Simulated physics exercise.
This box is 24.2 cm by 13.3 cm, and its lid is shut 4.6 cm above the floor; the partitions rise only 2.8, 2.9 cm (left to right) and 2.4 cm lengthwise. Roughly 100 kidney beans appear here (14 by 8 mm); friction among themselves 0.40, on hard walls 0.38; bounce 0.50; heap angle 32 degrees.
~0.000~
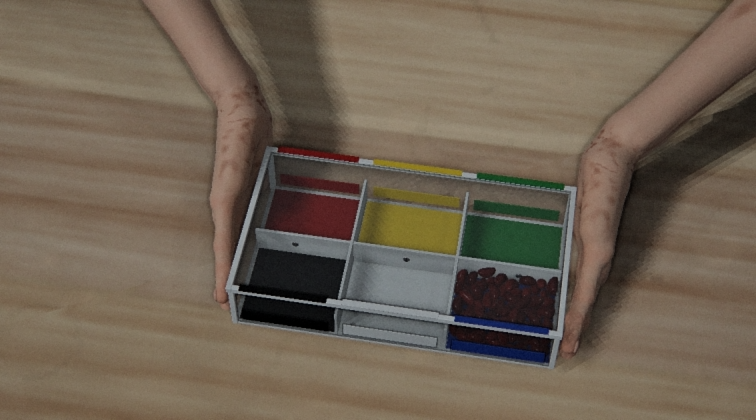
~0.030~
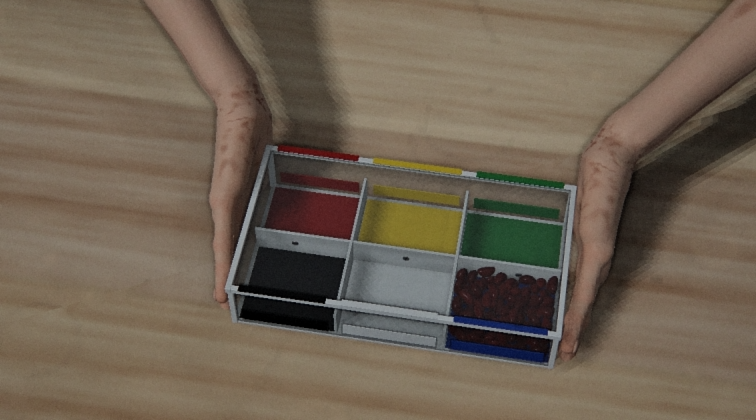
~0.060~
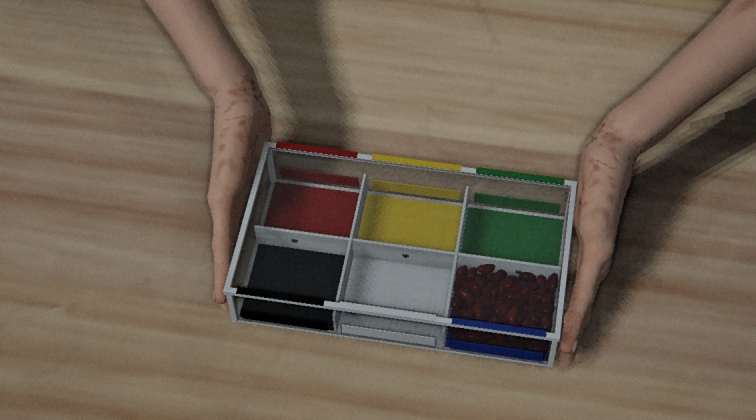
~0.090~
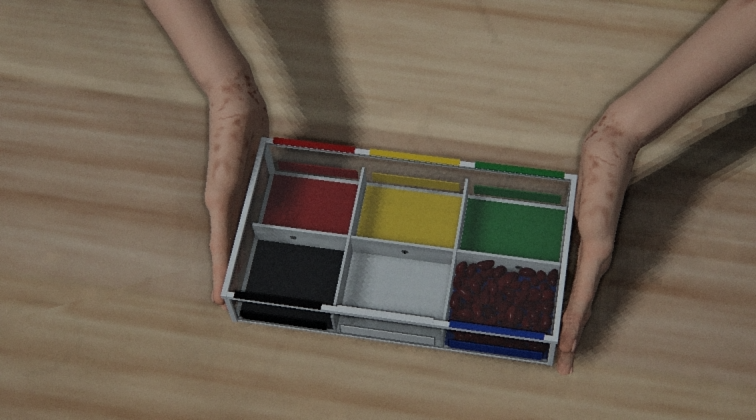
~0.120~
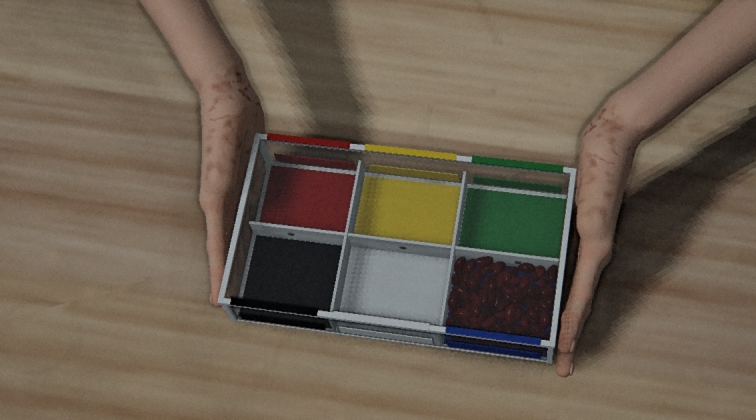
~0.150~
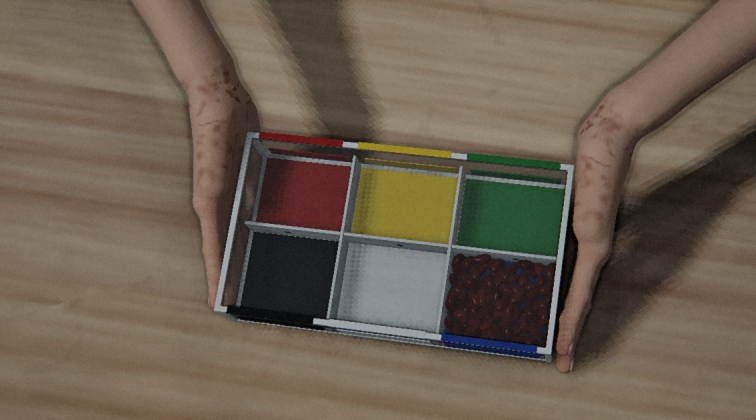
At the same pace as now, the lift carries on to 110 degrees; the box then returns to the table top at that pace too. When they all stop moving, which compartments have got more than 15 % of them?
Once they stop: Red has not, blue has, green has not, yellow has not, white has not, black has not.
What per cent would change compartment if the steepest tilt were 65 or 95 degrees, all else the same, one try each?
Roughly 5 percent for the first try and 5 percent for the second.
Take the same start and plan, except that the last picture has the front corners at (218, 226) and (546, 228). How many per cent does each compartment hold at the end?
Each compartment ends with, in per cent, red 10, blue 15, green 35, yellow 40, white 5 and black 0.
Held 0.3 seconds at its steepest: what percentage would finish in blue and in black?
Blue 90, black 0.
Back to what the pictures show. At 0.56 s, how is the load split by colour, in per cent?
Red 0; blue 95; green 0; yellow 0; white 5; black 0.
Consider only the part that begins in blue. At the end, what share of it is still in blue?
Roughly 90 per cent.
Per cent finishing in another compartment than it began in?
Around 5 per cent.
After 0.56 s, tilt 109 degrees; blue 95 %, white 5 %.
After 0.84 s, tilt 45 degrees; blue 95 %, white 5 %.
Then, at 1.22 s, tilt 0 degrees; blue 95 %, white 5 %.
By 1.6 s all is still; red 0 %, blue 95 %, green 0 %, yellow 0 %, white 5 %, black 0 %.
